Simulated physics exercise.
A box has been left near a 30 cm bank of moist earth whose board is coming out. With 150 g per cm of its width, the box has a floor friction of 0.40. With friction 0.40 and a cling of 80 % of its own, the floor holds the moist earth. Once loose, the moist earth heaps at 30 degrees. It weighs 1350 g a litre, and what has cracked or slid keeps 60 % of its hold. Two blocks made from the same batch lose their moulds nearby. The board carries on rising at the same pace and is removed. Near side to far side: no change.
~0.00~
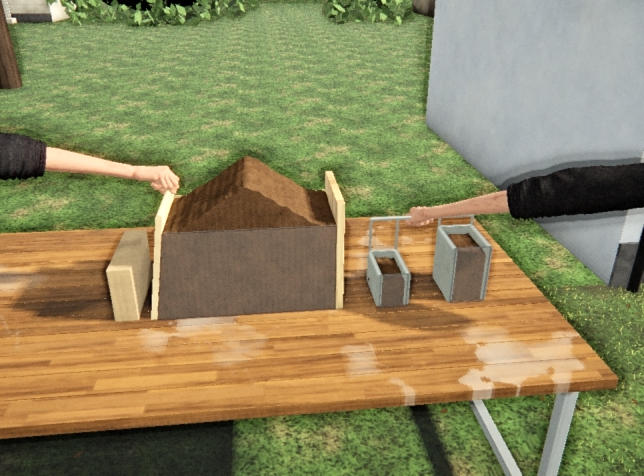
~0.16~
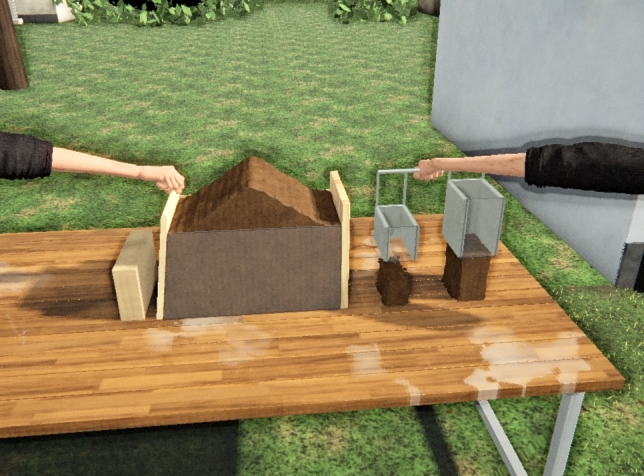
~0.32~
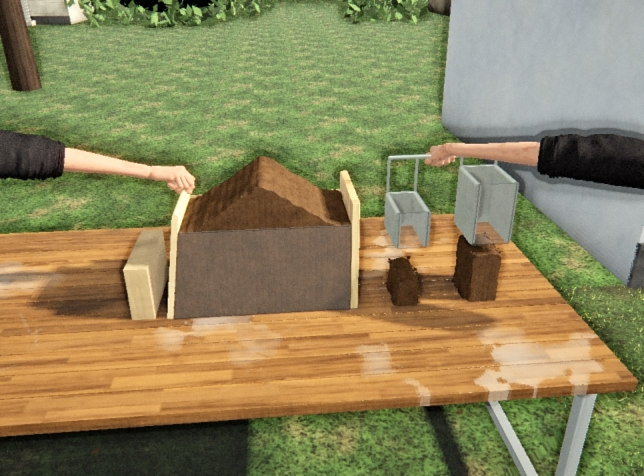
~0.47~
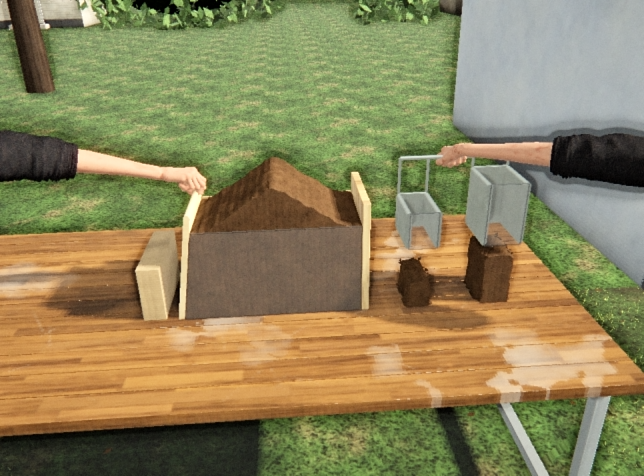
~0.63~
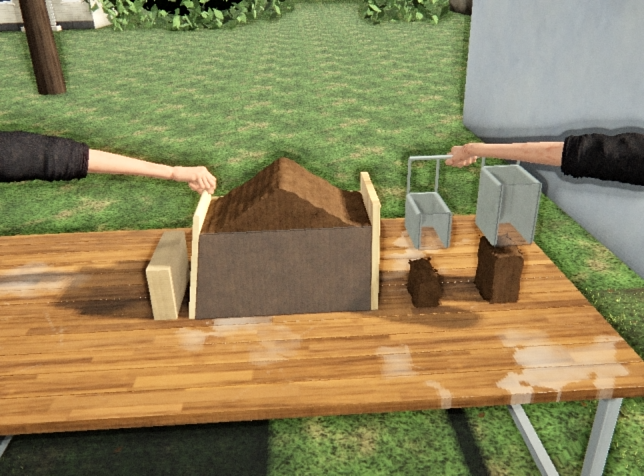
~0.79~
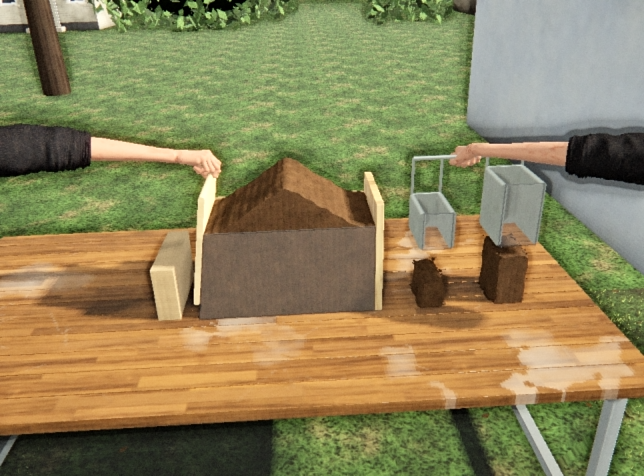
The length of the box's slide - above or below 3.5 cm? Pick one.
Below.
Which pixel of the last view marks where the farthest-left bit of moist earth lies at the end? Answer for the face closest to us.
Position: Approx. (177, 308).
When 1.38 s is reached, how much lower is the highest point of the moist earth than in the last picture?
0.0 cm.
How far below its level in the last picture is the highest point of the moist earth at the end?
Roughly 6.0 cm.
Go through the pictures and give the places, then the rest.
The first picture shows top of the board at (161, 233), not yet moved; crest of the moist earth at (241, 189); block heights 9.5 cm, 18 cm (left to right).
The second picture shows top of the board at (167, 233), not yet moved; crest of the moist earth at (246, 189); block heights 9.5 cm, 18 cm (left to right).
The third picture shows top of the board at (177, 233), not yet moved; crest of the moist earth at (256, 189); block heights 9.5 cm, 18 cm (left to right).
The fourth picture shows top of the board at (189, 234), not yet moved; crest of the moist earth at (267, 190); block heights 9.5 cm, 18 cm (left to right).
The fifth picture shows top of the board at (199, 233), moved 4 mm; crest of the moist earth at (276, 190); block heights 9.5 cm, 18 cm (left to right).
The sixth picture shows top of the board at (204, 215), moved 6.0 cm; crest of the moist earth at (280, 191); block heights 9.5 cm, 18 cm (left to right).
After 1.06 s, the box has not moved.
After 1.38 s, the box has not moved.
After 1.71 s, the box has not moved.
After 2.03 s, the box has not moved.
After 2.39 s, the box has been pushed 1.1 cm.
